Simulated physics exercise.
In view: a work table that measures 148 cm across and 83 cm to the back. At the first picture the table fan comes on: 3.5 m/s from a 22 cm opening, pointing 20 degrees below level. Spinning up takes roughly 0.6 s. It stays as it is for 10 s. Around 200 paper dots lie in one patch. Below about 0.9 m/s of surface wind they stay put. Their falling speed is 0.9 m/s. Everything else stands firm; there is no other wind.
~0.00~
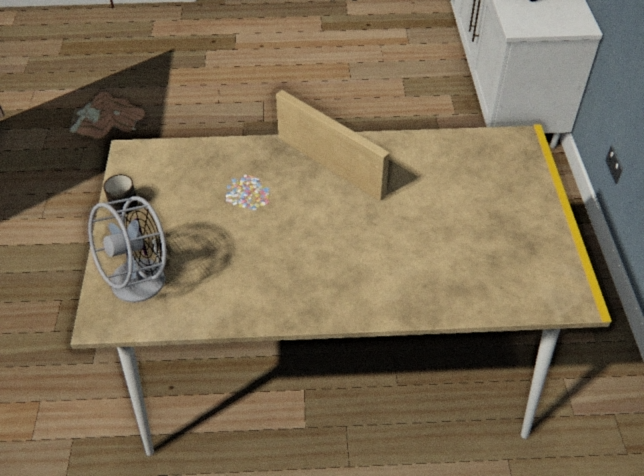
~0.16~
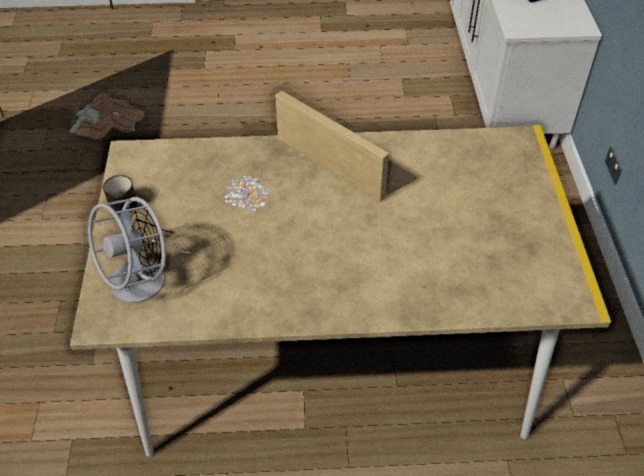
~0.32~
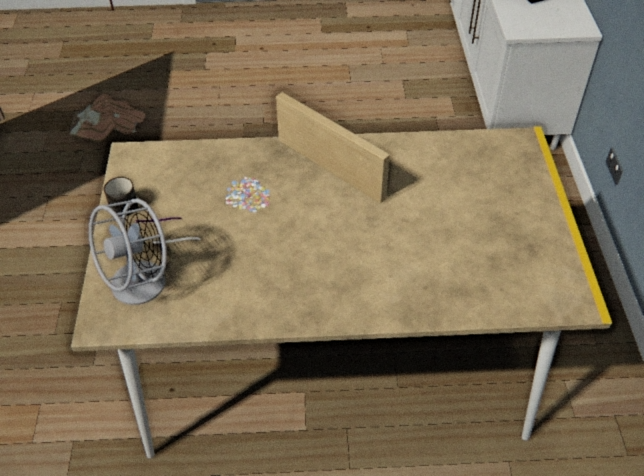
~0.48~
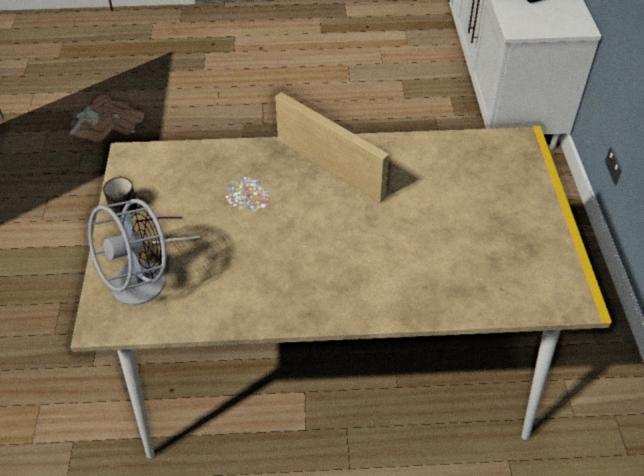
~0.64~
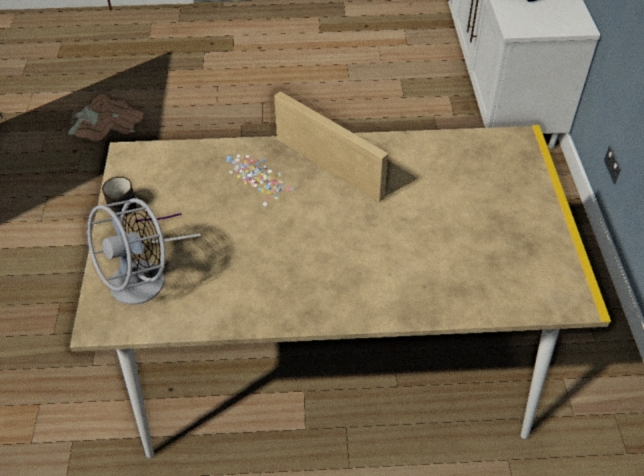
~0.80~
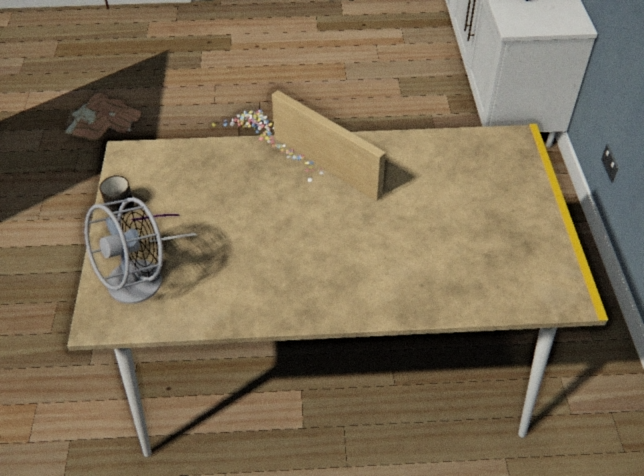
Colourful paper dots lay in a patch on the table as the fan at the left came on, then they spread and slid towards the back, bunching beside the upright board's far end.
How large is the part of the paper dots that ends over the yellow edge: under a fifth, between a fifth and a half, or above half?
Of the paper dots, under a fifth end over the yellow edge.
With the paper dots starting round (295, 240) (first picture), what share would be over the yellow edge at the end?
Then about 100 %.
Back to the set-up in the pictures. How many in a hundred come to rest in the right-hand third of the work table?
Near 0 %.
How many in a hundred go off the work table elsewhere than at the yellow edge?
Near 100 %.
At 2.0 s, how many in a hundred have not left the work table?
About 4 %.
After 2.0 s, 2 % are over the yellow edge; 94 % have settled or left.
After 3.2 s, 2 % are over the yellow edge; 100 % have settled or left.
After 5.5 s, 2 % are over the yellow edge; 100 % have settled or left.
After 10.0 s, at the end, 2 % are over the yellow edge.
